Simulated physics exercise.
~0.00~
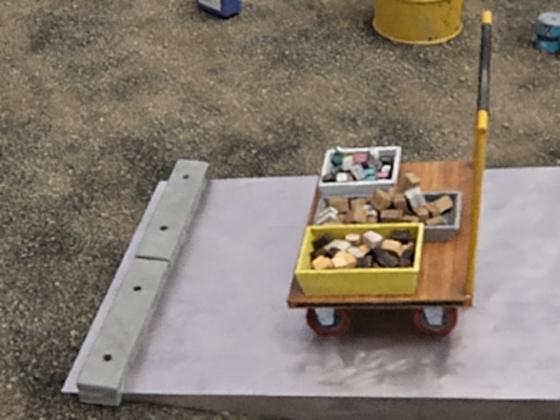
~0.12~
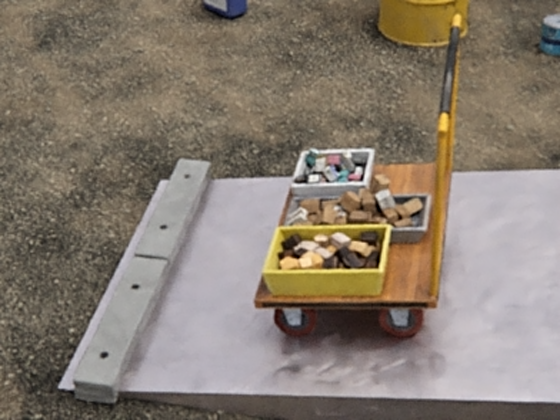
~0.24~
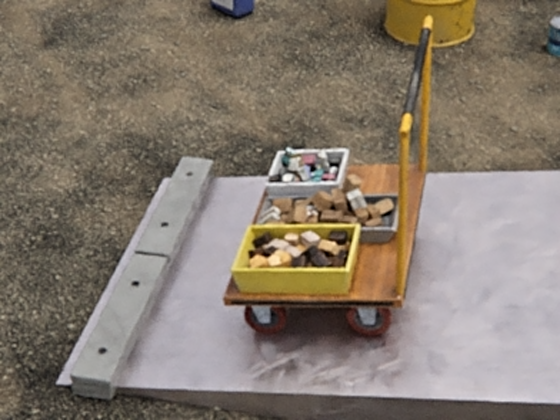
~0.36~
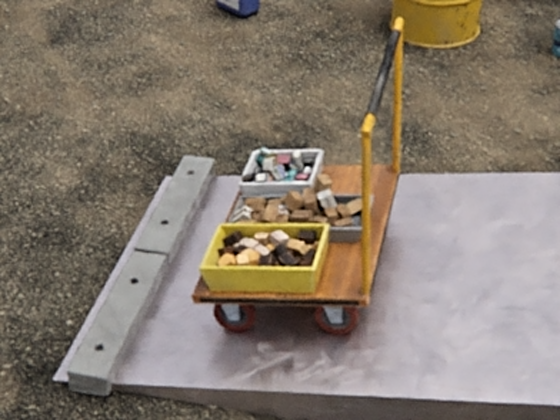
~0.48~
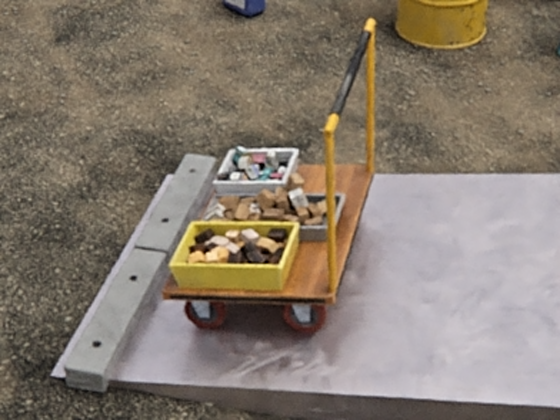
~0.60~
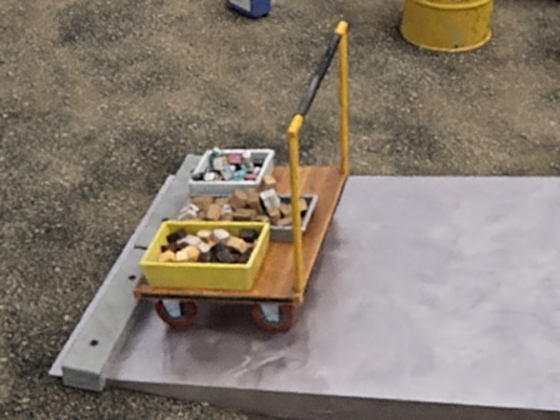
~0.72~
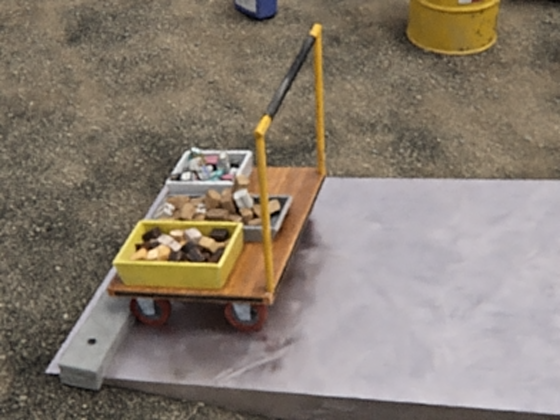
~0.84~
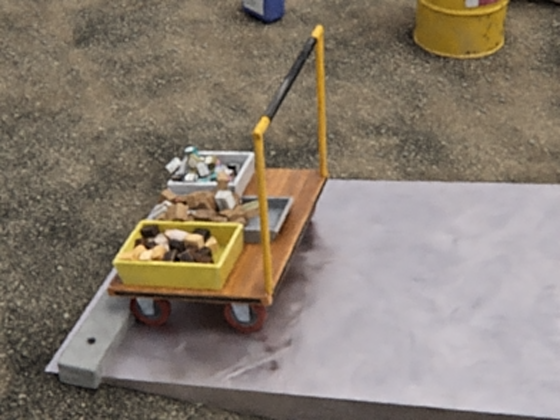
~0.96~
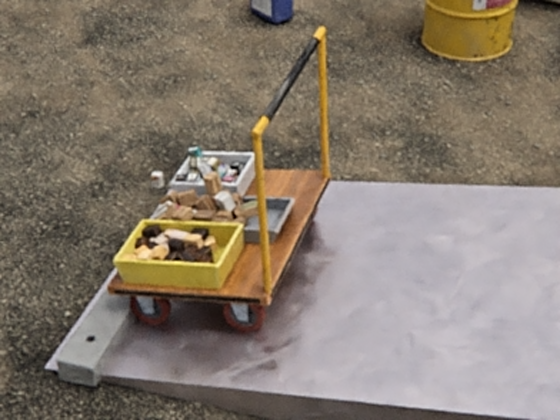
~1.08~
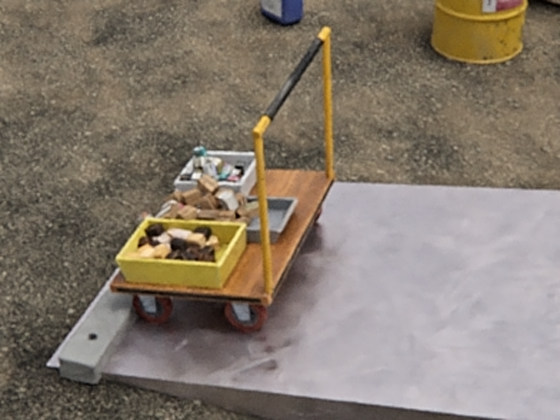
The clip shows a flat wooden cart with yellow, grey and white baskets of small blocks rolling left down a pale ramp until it stops at a raised sill, where the loads slide forward and one piece from the white basket drops over the left side.
